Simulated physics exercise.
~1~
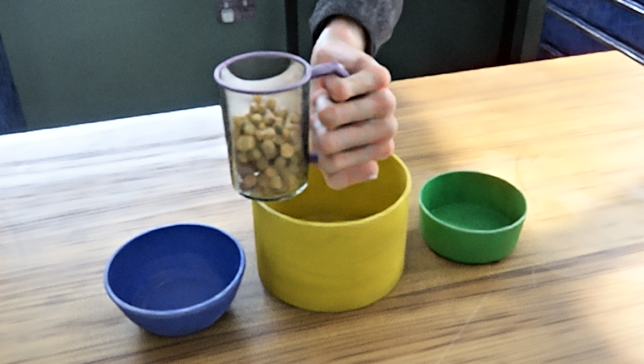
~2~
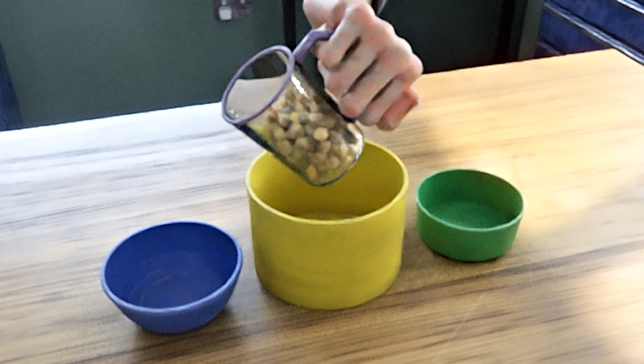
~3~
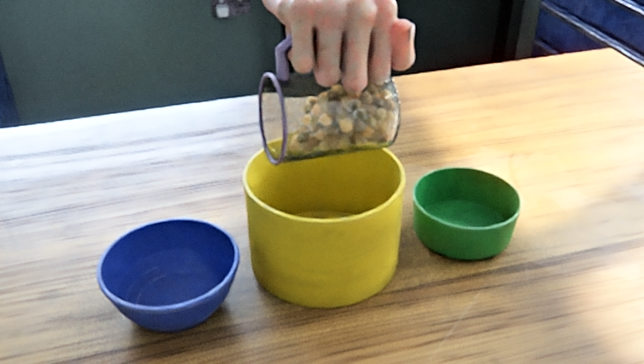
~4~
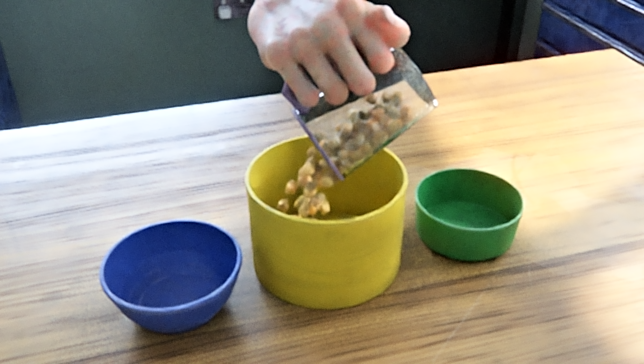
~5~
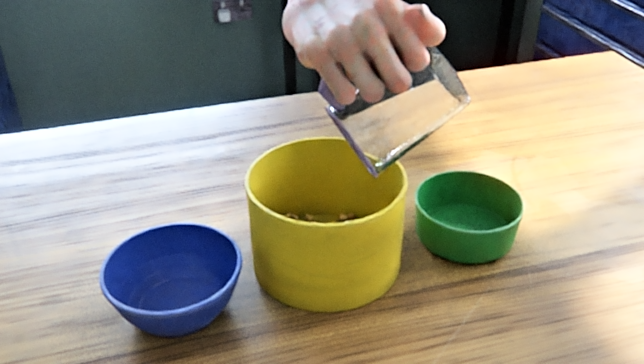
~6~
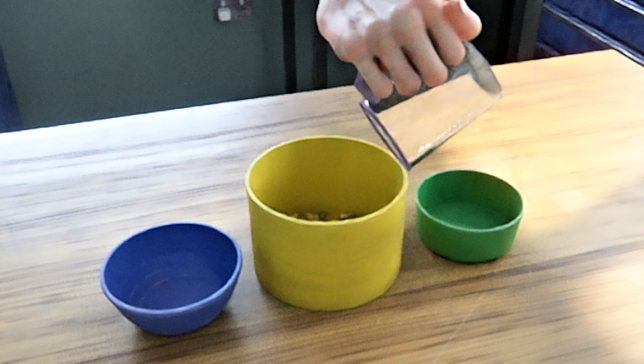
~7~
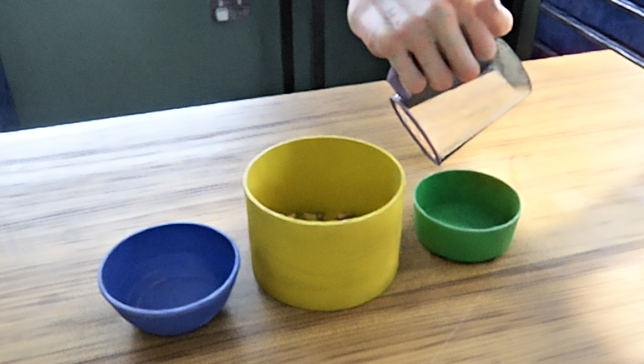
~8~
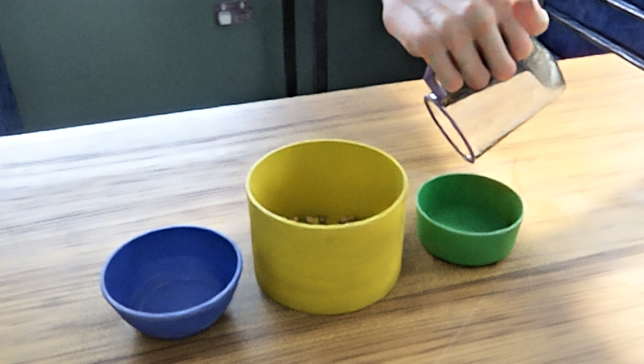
A hand holds a clear cup of dried chickpeas above a yellow pot on a wooden table, seen from slightly above by a gently swaying camera. A blue bowl sits to the left of the pot and a green dish to the right, both empty. The hand tips the cup leftward until it lies on its side, then tilts it further, and the chickpeas tumble into the yellow pot. The emptied cup, still mouth down at a slant, moves right over the green dish. At the end, the chickpeas rest in the pot, while the bowl and dish remain empty.
